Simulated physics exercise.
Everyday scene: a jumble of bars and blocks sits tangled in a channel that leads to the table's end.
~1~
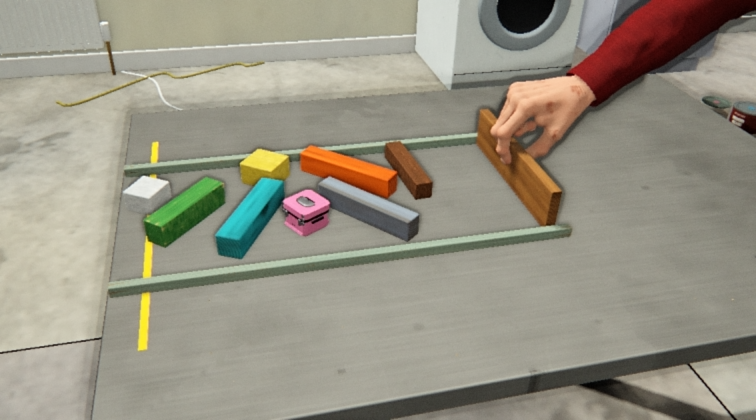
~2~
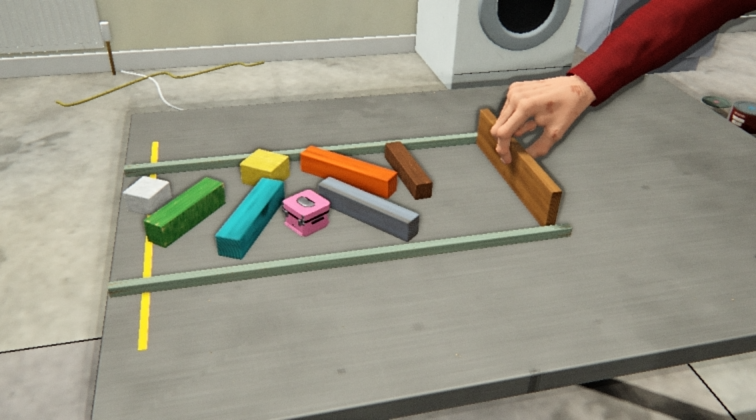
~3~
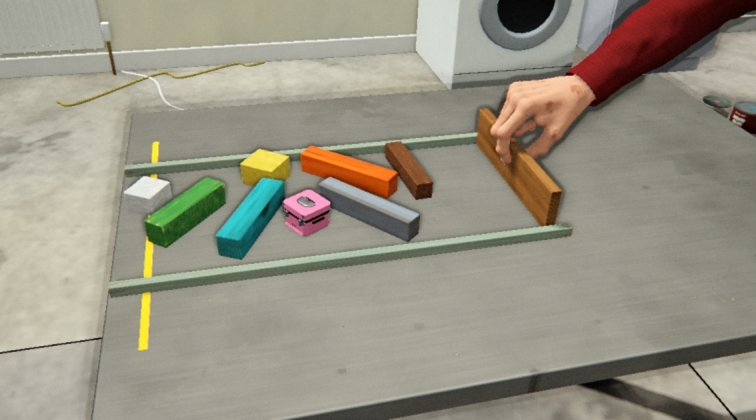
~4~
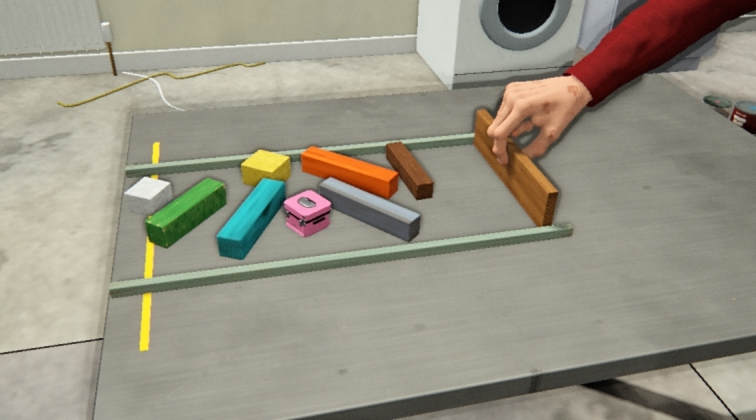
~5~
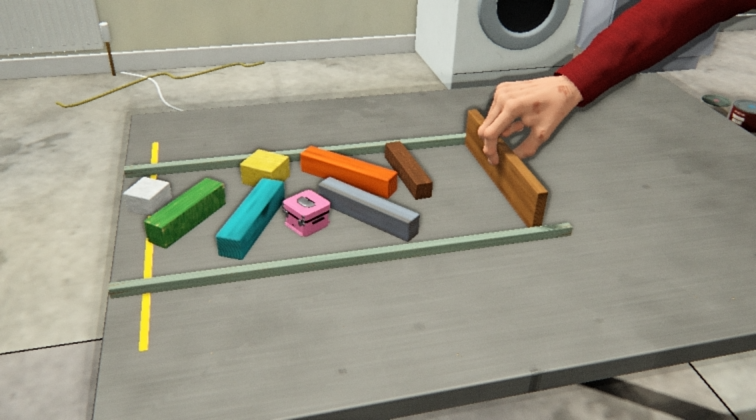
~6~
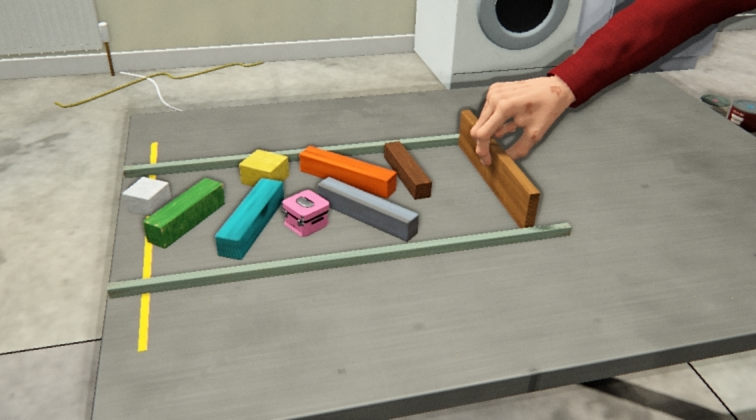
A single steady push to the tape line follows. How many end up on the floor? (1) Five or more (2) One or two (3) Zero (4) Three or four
Five or more (1).
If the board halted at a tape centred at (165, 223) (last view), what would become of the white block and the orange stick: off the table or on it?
White block: Is gone, orange stick: Is still there.
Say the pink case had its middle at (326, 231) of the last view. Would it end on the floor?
From that start it falls away.
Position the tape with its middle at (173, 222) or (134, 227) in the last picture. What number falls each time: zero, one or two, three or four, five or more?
For each in order, either three or four and five or more.
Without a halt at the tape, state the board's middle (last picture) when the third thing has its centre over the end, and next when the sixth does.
The middle is near (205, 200) first and near (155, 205) after.
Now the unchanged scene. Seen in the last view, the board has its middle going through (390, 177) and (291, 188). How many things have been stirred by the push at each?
3 and 7.
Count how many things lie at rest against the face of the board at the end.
Well, it touches 1.
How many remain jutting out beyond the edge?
The number would be 1.
A little later, none off yet; white block at rest near (148, 197); green bar at rest near (186, 212); turquoise stick at rest near (252, 217).
Next, none off yet; white block at rest near (148, 197); green bar moving near (177, 212); turquoise stick shifted a little near (218, 217).
Later still, one off so far; white block dropping near (95, 379); green bar tilted well over near (91, 231); turquoise stick shifted about its own width near (122, 228).
When it is over, the number that fall off is five or more; down, grey stick, pink case, yellow block, turquoise stick, green bar and white block.
